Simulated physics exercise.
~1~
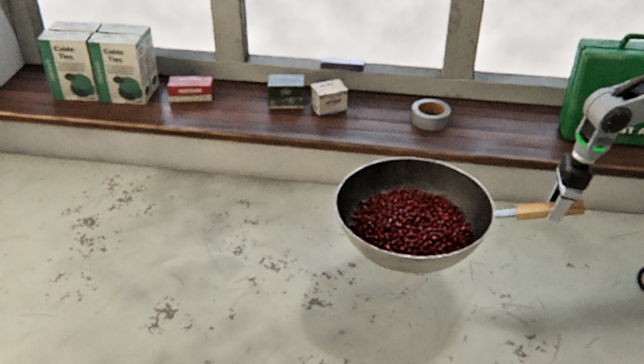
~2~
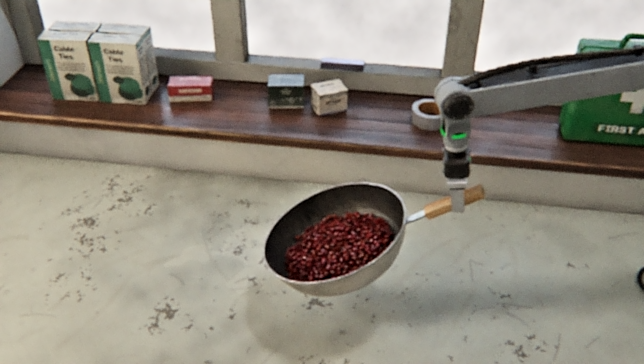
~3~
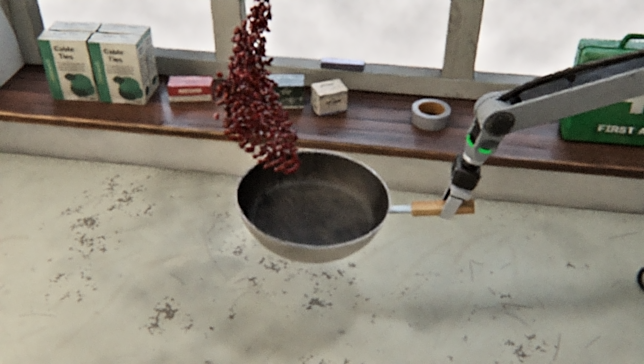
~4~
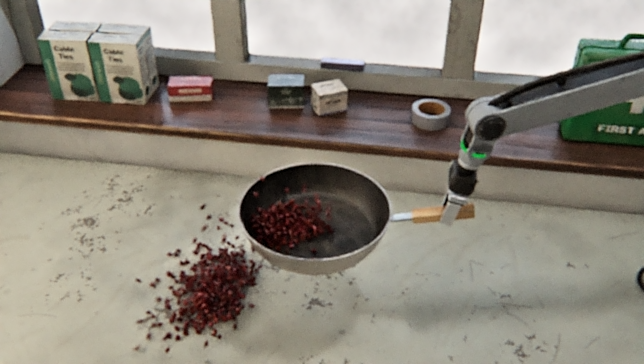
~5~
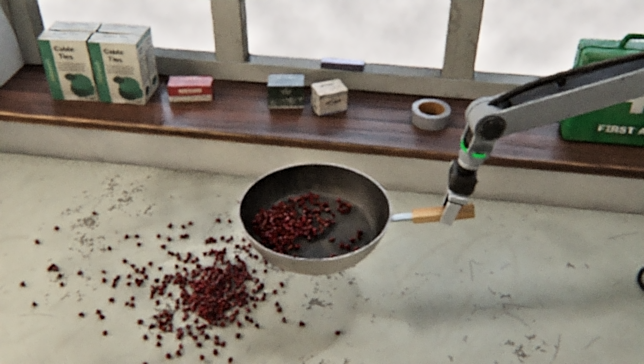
Above a pale worktop, a robot arm tosses red beans from a pan, spilling most.
